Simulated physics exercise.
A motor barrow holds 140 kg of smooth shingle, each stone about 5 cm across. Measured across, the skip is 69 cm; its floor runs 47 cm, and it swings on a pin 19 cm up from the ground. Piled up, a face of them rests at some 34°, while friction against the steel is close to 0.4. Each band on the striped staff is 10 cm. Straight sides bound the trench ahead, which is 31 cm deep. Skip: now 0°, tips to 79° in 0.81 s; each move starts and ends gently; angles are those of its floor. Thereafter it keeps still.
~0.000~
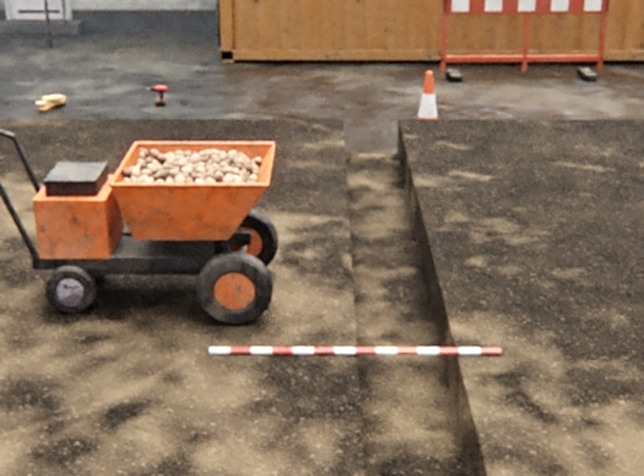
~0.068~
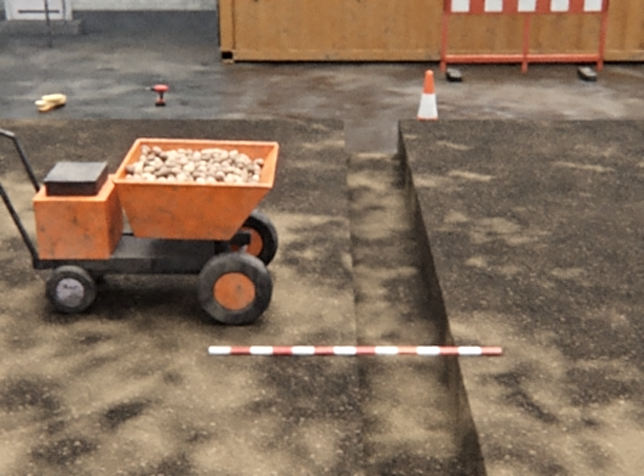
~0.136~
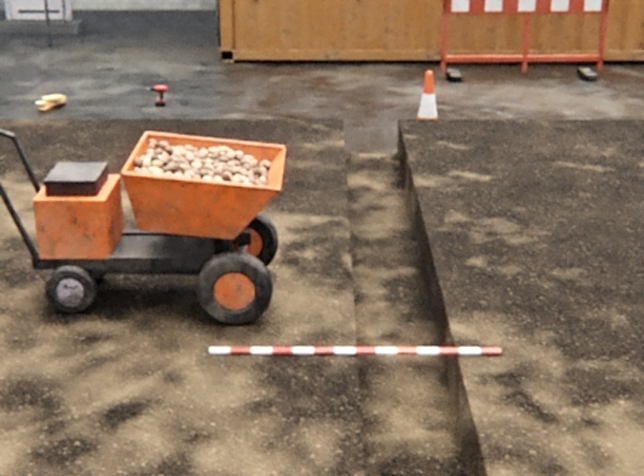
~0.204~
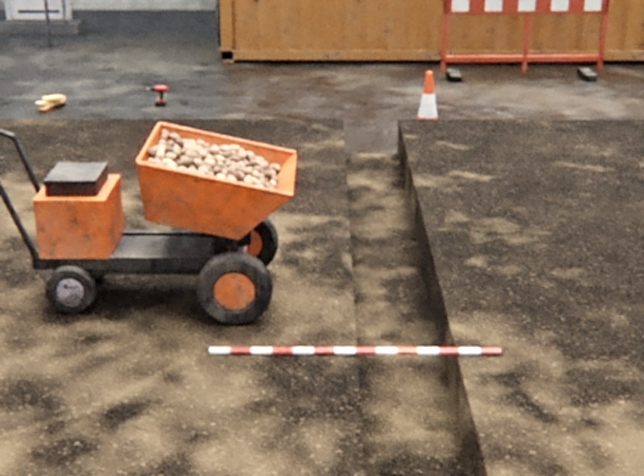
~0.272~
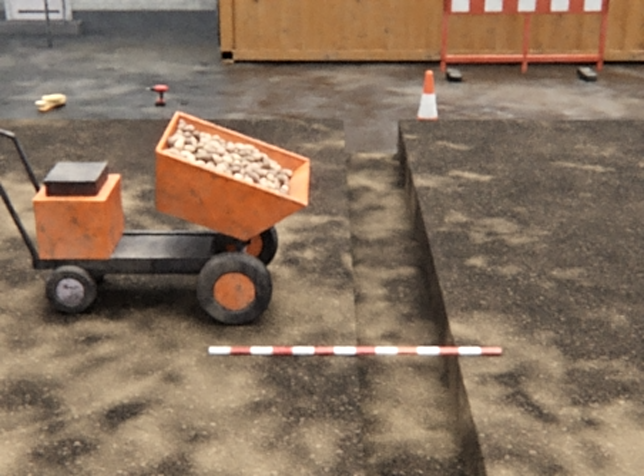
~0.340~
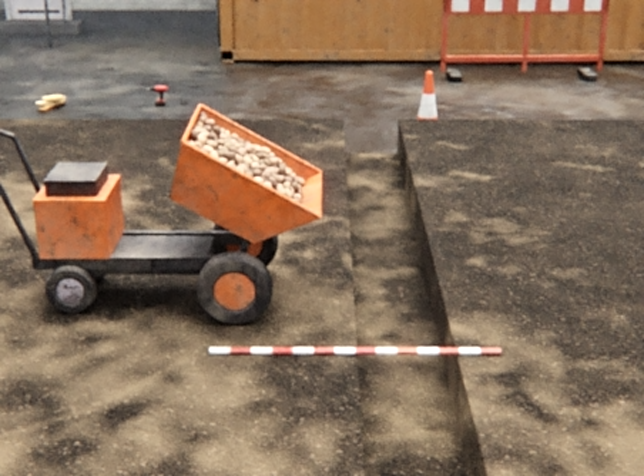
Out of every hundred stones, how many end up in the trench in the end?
Around 100 in every hundred.
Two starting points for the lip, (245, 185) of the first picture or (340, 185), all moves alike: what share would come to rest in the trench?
Near 95 then near 35 percent.
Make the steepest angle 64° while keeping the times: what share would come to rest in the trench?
It comes out at about 90 percent.
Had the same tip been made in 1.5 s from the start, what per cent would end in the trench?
Trench share: Approx. 100%.
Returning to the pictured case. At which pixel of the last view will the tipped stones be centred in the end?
The middle should be near (404, 337).
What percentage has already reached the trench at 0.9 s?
55 per cent, give or take.
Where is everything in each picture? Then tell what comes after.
The first picture shows lip at (267, 185), floor tilted 0°, highest stones at (205, 162).
In the second picture, the skip is at 2°, its lip at (270, 186); the top of the load is at (179, 160); the stones move at 0.3 m/s on average.
The third picture shows lip at (279, 190), floor tilted 6°, highest stones at (169, 152); the stones move at 0.7 m/s on average.
In the fourth picture, the skip is at 13°, its lip at (292, 196); the top of the load is at (170, 143); the stones move at 1.0 m/s on average.
The fifth picture shows lip at (306, 205), floor tilted 21°, highest stones at (184, 134); the stones move at 1.1 m/s on average.
The sixth picture shows lip at (321, 217), floor tilted 30°, highest stones at (202, 128); the stones move at 1.3 m/s on average.
After 0.6 s the floor is at 67°; 100 % in the skip; the foremost stones are at (356, 242).
After 0.9 s the floor is at 79°; 44 % in the skip, 56 % in the trench; the foremost stones are at (438, 338).
After 1.3 s the floor is at 79°; 7 % in the skip, 93 % in the trench; the foremost stones are at (448, 308).
After 3.2 s the floor is at 79°; 0 % in the skip, 100 % in the trench; the foremost stones are at (462, 311).
